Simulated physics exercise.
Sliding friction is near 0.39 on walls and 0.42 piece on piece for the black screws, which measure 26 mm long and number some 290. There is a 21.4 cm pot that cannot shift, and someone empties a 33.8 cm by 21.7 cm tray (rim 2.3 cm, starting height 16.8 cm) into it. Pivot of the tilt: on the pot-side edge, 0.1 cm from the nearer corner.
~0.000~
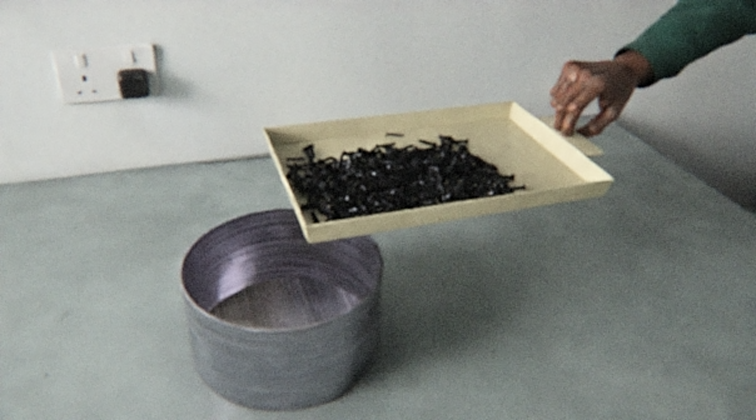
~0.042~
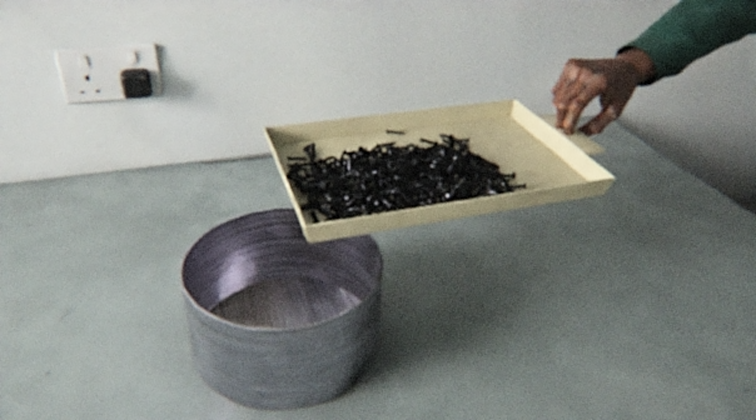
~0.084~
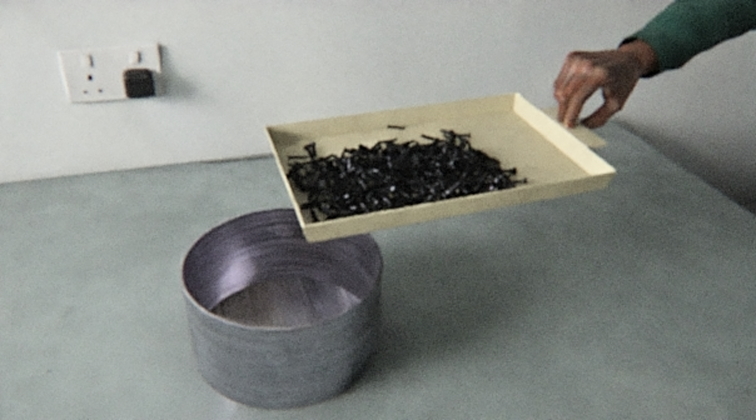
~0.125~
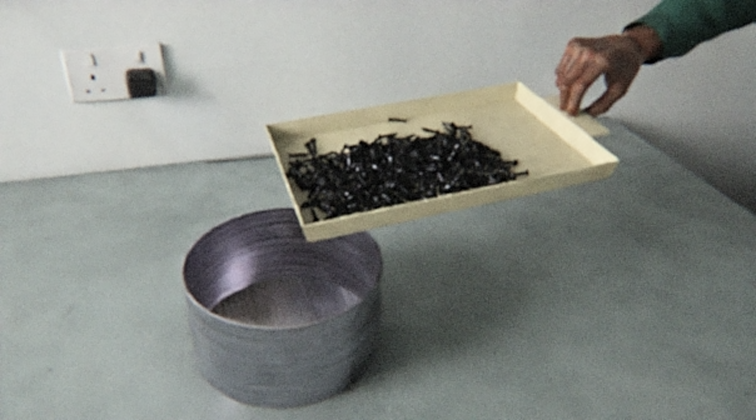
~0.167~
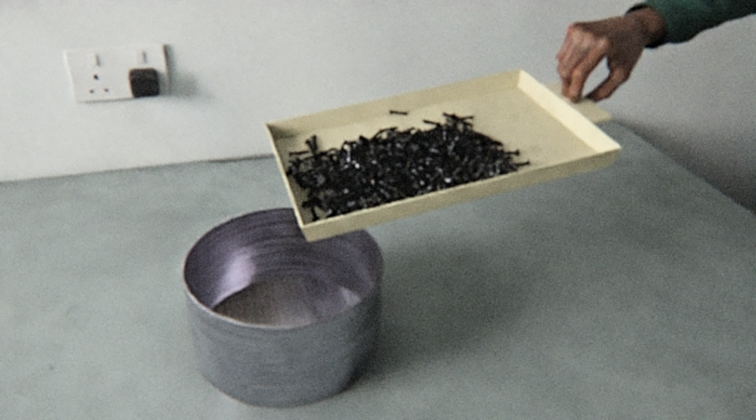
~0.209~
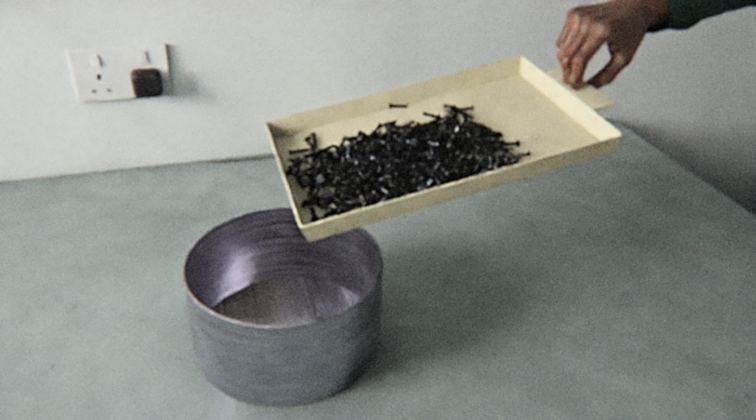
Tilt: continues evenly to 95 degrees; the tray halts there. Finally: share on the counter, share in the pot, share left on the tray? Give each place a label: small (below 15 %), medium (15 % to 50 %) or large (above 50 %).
Shares by place: Counter small, pot large, tray small.
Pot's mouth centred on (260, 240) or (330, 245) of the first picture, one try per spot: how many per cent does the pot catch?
About 75 and 35 per cent.
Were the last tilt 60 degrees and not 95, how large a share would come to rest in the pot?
You'd end up with some 40 % in the pot.
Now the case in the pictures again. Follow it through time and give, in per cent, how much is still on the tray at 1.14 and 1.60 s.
In turn: 65, 0.
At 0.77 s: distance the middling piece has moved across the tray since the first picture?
Displacement on the tray: Roughly 8 cm.
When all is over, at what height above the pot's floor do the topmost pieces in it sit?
Height: Approx. 3.5 cm.
After 0.77 s, tilt 51 degrees; the tray holds 100 %, the pot 0 %.
After 1.14 s, tilt 77 degrees; the tray holds 65 %, the pot 20 %.
After 1.60 s, tilt 95 degrees; the tray holds 0 %, the pot 90 %.
At rest (2.3 s), counter 5 %, pot 95 %, tray 0 %.
